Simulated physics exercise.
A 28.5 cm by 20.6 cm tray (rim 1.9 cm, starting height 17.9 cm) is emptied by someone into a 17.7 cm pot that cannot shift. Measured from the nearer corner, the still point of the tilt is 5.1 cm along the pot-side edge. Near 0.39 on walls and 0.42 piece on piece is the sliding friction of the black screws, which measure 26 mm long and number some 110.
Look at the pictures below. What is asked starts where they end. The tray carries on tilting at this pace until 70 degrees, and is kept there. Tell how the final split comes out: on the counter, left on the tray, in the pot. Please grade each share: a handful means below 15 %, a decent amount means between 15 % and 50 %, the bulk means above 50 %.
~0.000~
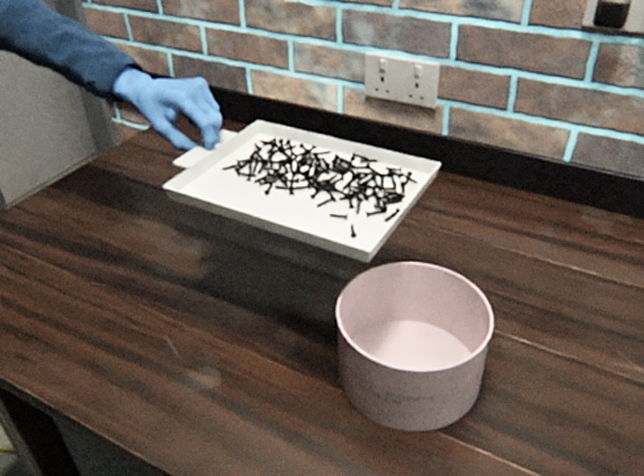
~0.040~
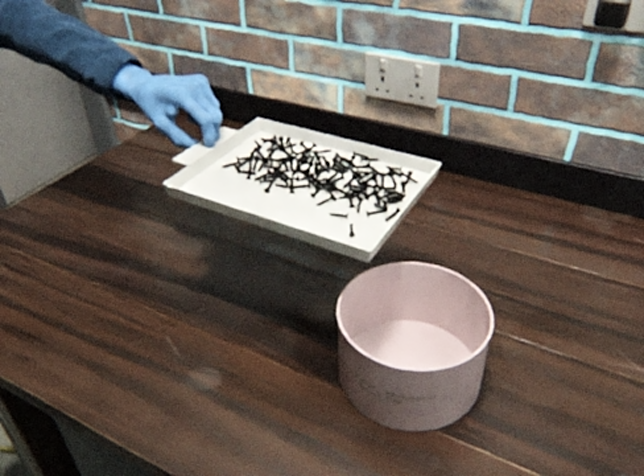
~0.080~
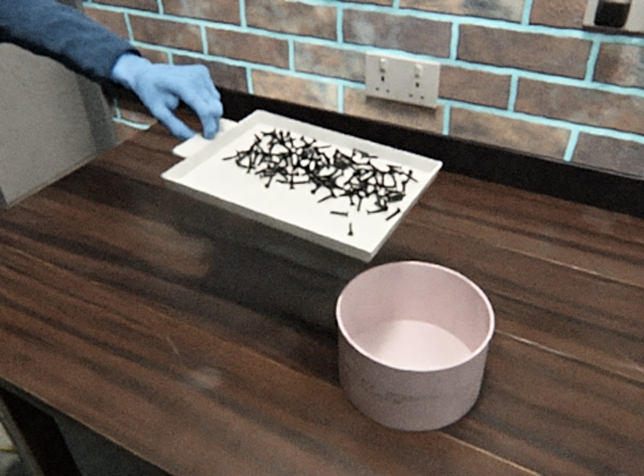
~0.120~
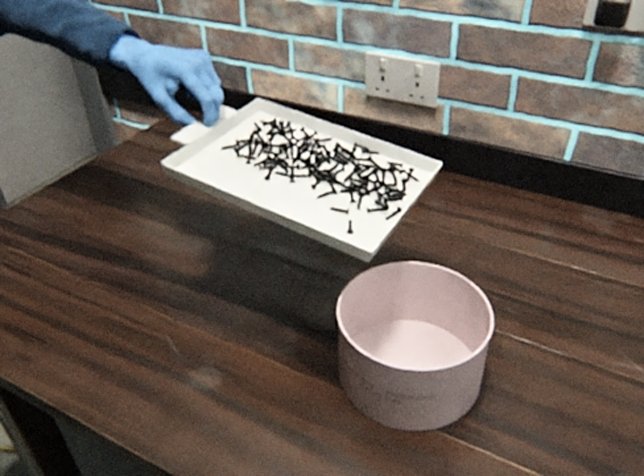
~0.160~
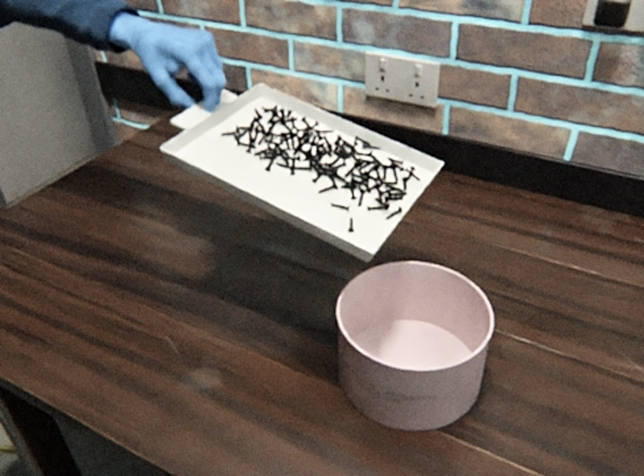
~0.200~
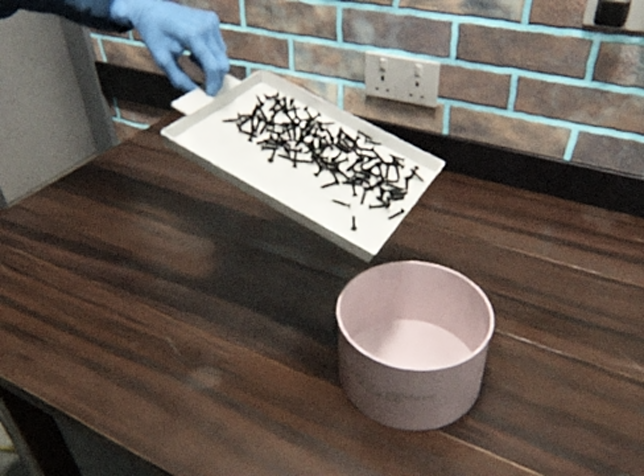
Counter: A decent amount, tray: A decent amount, pot: A decent amount.
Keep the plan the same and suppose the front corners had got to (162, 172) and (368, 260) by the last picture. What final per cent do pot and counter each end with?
You'd end with pot at 35 and counter at 35.
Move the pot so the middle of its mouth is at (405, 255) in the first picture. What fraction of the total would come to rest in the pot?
Close to 30 in a hundred.
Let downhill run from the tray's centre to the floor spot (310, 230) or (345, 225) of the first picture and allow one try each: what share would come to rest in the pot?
60 and 90 %.
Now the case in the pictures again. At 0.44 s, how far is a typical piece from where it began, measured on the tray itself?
About 3 cm.
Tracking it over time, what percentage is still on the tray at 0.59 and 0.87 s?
The figures go 100 and then 25.
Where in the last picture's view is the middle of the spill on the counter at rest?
About (498, 318).
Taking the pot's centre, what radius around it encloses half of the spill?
Roughly 18 centimetres.
Then, at 0.44 s, tilt 44 degrees; the tray holds 100 %, the pot 0 %.
After 0.59 s, tilt 61 degrees; the tray holds 100 %, the pot 0 %.
After 0.87 s, tilt 70 degrees; the tray holds 25 %, the pot 30 %.
In the end, at 1.9 s, counter 40 %, tray 25 %, pot 35 %.
